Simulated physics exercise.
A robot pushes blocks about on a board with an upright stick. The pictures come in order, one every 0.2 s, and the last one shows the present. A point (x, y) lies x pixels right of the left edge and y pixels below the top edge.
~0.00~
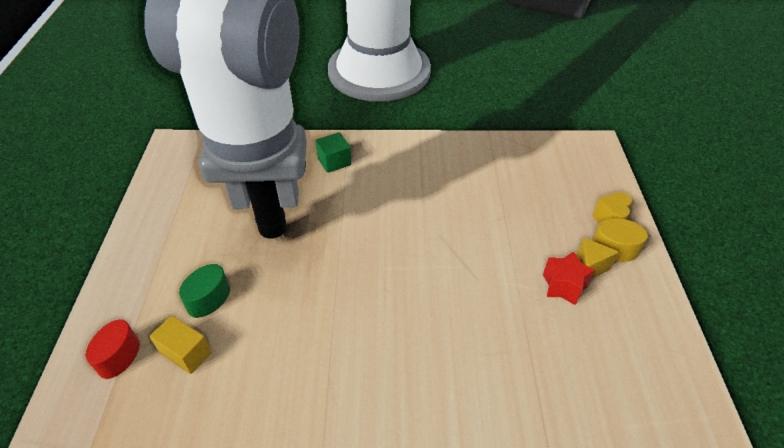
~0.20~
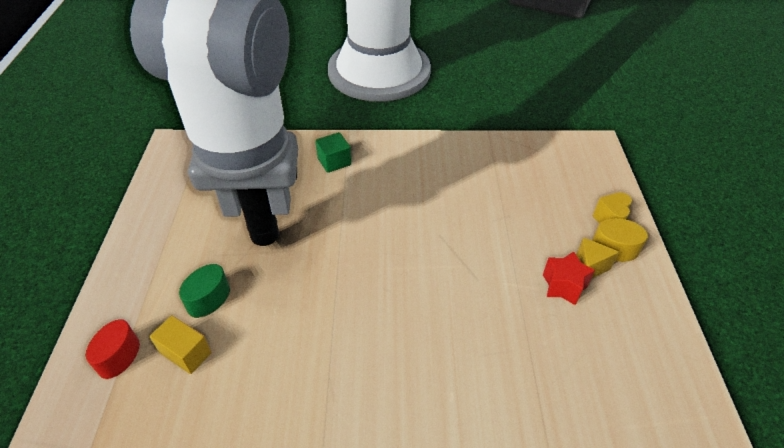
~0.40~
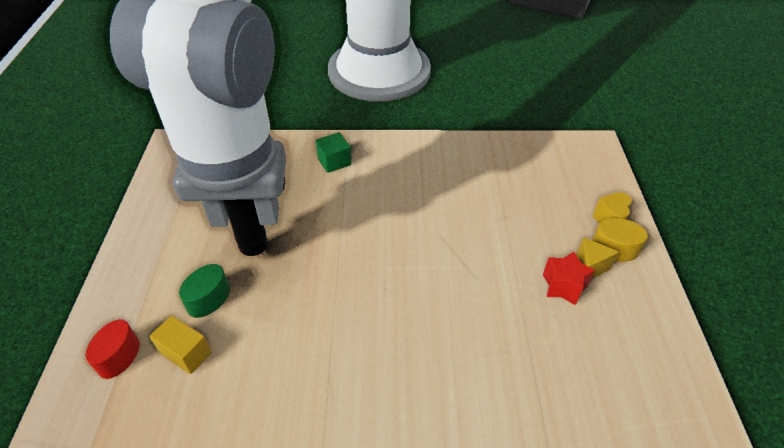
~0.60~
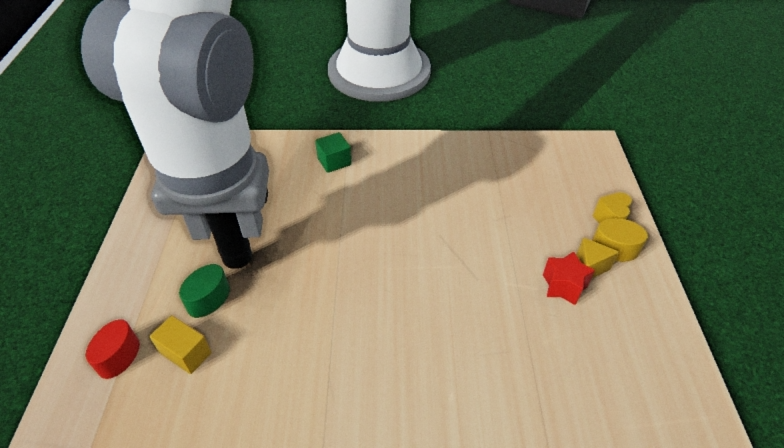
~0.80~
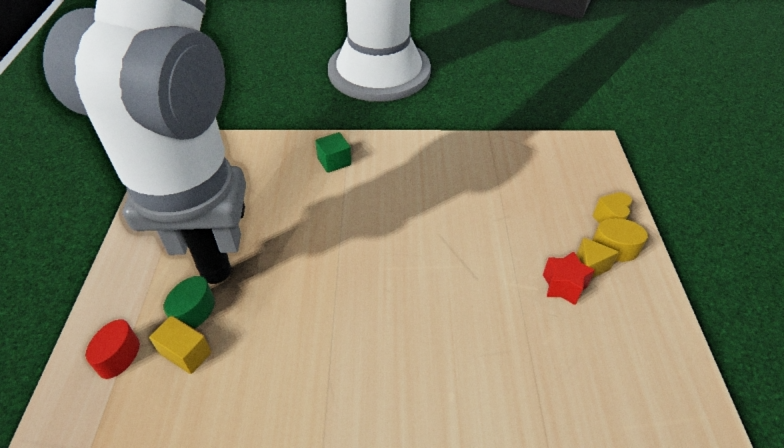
A robot arm slid its black stick down and to the left across the wooden board, then nudged the green oval block a short way toward the yellow block, while the other blocks stayed still.
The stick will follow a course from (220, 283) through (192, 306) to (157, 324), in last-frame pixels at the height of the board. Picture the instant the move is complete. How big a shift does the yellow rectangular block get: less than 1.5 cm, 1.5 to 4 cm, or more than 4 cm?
Shift: 1.5 to 4 cm.
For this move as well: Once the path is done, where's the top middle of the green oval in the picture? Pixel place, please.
Top centre: (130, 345).
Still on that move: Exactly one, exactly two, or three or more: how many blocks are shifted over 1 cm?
I'd say three or more blocks get shifted by more than about 1 cm.
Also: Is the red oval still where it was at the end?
No.
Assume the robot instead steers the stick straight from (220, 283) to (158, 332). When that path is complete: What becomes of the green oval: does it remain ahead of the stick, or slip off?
I think the stick keeps pushing the green oval along right to the end.
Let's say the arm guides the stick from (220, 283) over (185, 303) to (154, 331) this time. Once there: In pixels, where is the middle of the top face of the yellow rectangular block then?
The centre of its top face lies at (169, 358).
The first path, step by step. Halfway along, stick at (186, 297); yellow rectangular block at (167, 349), turned 60° anticlockwise; green oval at (154, 322).
At the end, stick at (151, 315); red oval at (90, 348), turned 10° clockwise; yellow rectangular block at (167, 356), turned 85° anticlockwise; green oval at (130, 345), turned 40° anticlockwise.
